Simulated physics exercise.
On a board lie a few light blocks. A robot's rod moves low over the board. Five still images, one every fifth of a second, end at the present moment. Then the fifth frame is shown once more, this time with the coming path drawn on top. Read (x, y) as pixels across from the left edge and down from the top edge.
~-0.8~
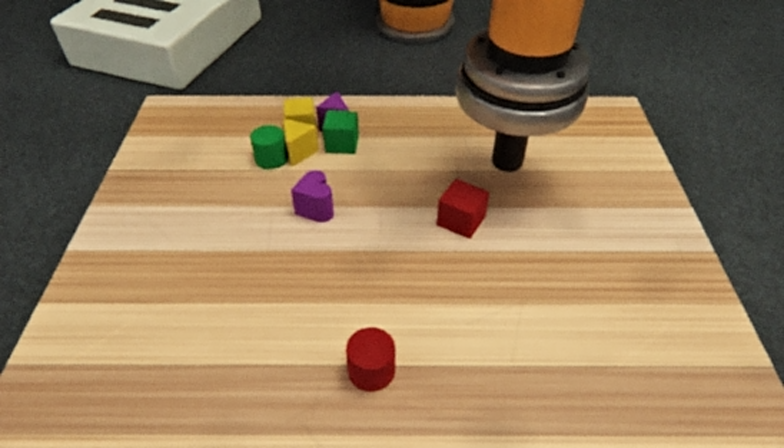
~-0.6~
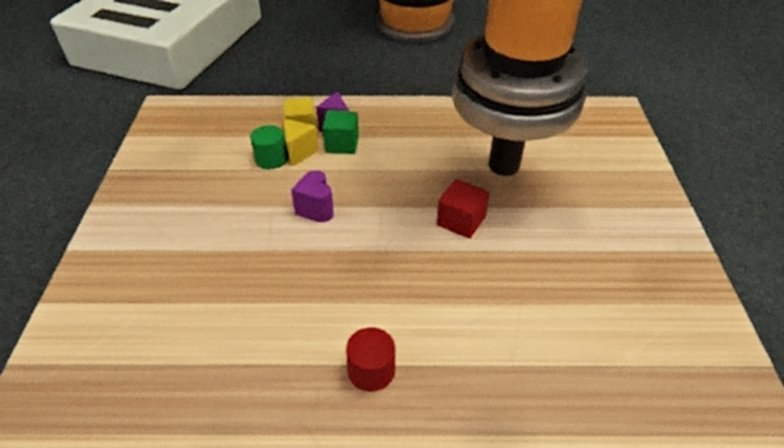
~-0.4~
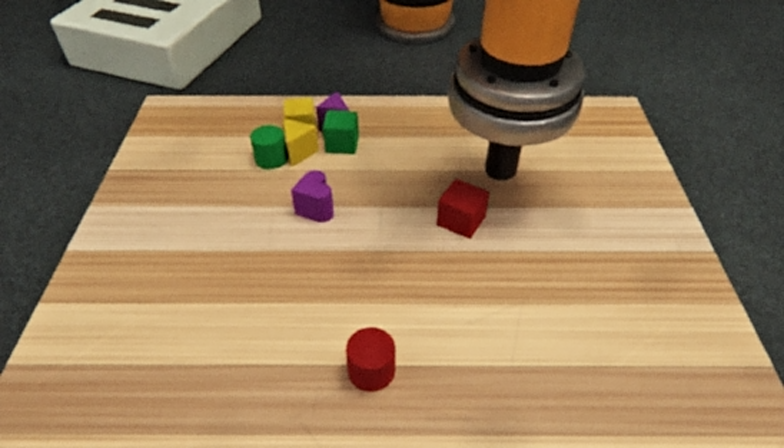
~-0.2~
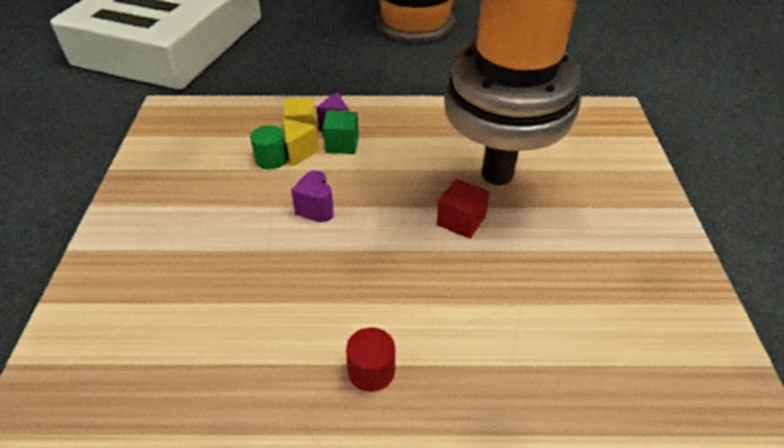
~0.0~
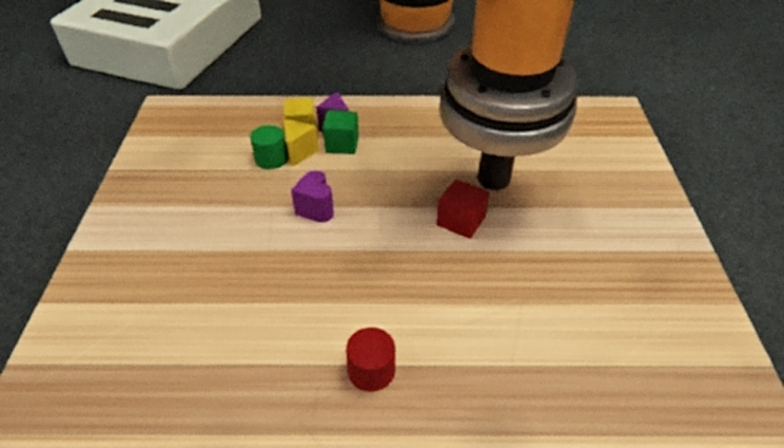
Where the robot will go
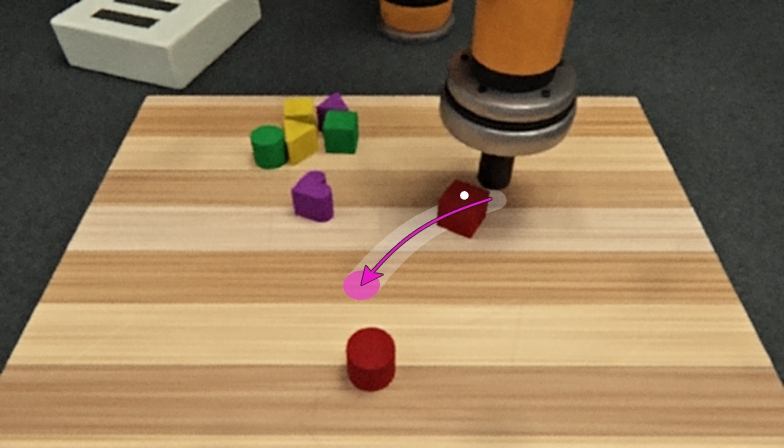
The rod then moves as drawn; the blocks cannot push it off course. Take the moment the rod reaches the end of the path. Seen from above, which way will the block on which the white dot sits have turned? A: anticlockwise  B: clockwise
A - anticlockwise.
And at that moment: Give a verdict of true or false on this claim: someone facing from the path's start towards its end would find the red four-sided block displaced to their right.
This is false.
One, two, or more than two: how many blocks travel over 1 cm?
The count will be 1.
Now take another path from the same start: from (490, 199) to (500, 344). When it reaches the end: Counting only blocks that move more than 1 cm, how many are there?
Moved: Just one.
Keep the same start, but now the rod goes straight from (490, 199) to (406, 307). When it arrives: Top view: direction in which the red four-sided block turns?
The block turns clockwise.
The line goes from (490, 199) via (442, 217) and (399, 246), ending at (361, 285); the dot is on the red four-sided block.
On the path given first. One third of the way, rod at (443, 200); red four-sided block at (428, 217), turned 20° anticlockwise.
Two thirds of the way, rod at (399, 228); red four-sided block at (397, 251), turned 45° anticlockwise.
At the end, rod at (360, 267); red circle unmoved; red four-sided block at (389, 284), turned 80° anticlockwise.
